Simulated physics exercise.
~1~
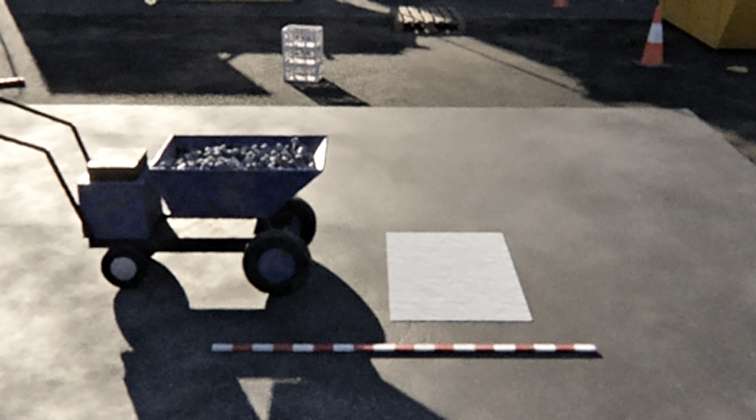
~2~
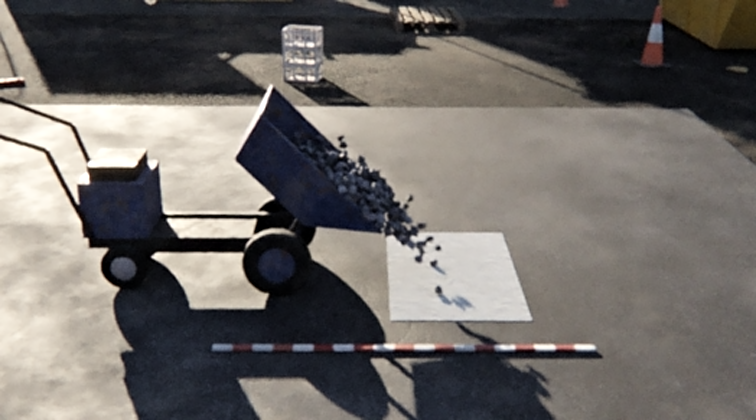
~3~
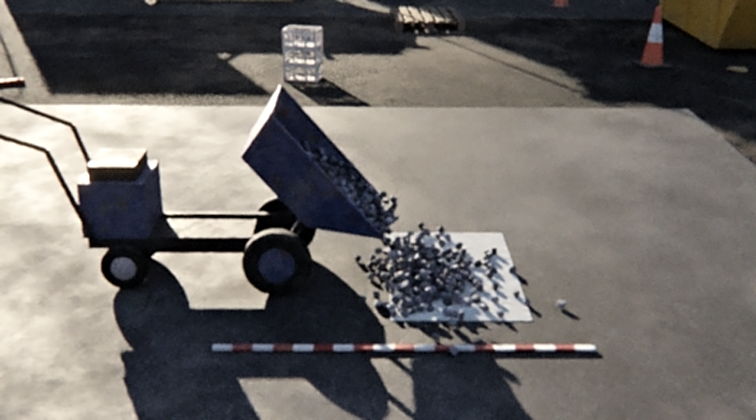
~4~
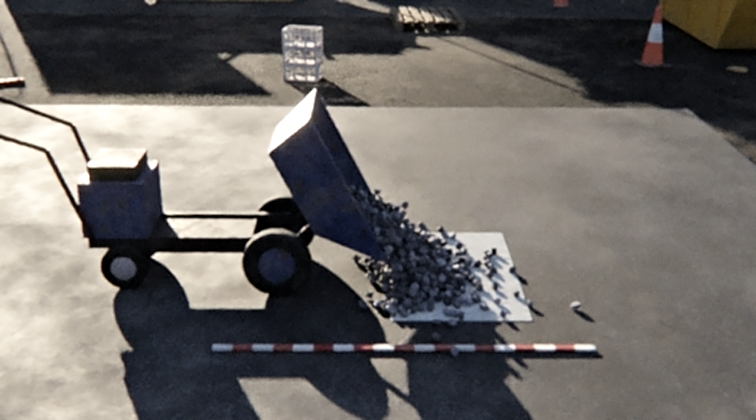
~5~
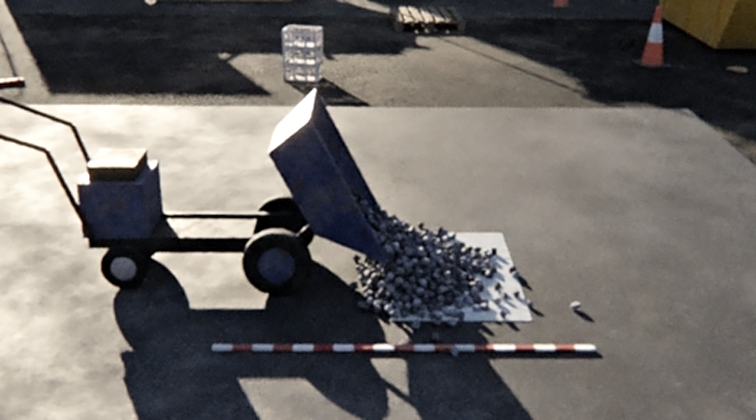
A small dark blue motor barrow, its open skip heaped with grey crushed rock, stands at the left of a sunlit paved yard, seen from slightly above and to the side. A pale square sheet lies to its right, with a red and white striped staff in front and a wire cage and orange cone behind. The skip tips up towards the right, and stones begin sliding off its lip onto the sheet. It pauses partway while they pile up, then tilts more steeply. Most of the rock ends heaped on the sheet, some short of it, some still in the skip.
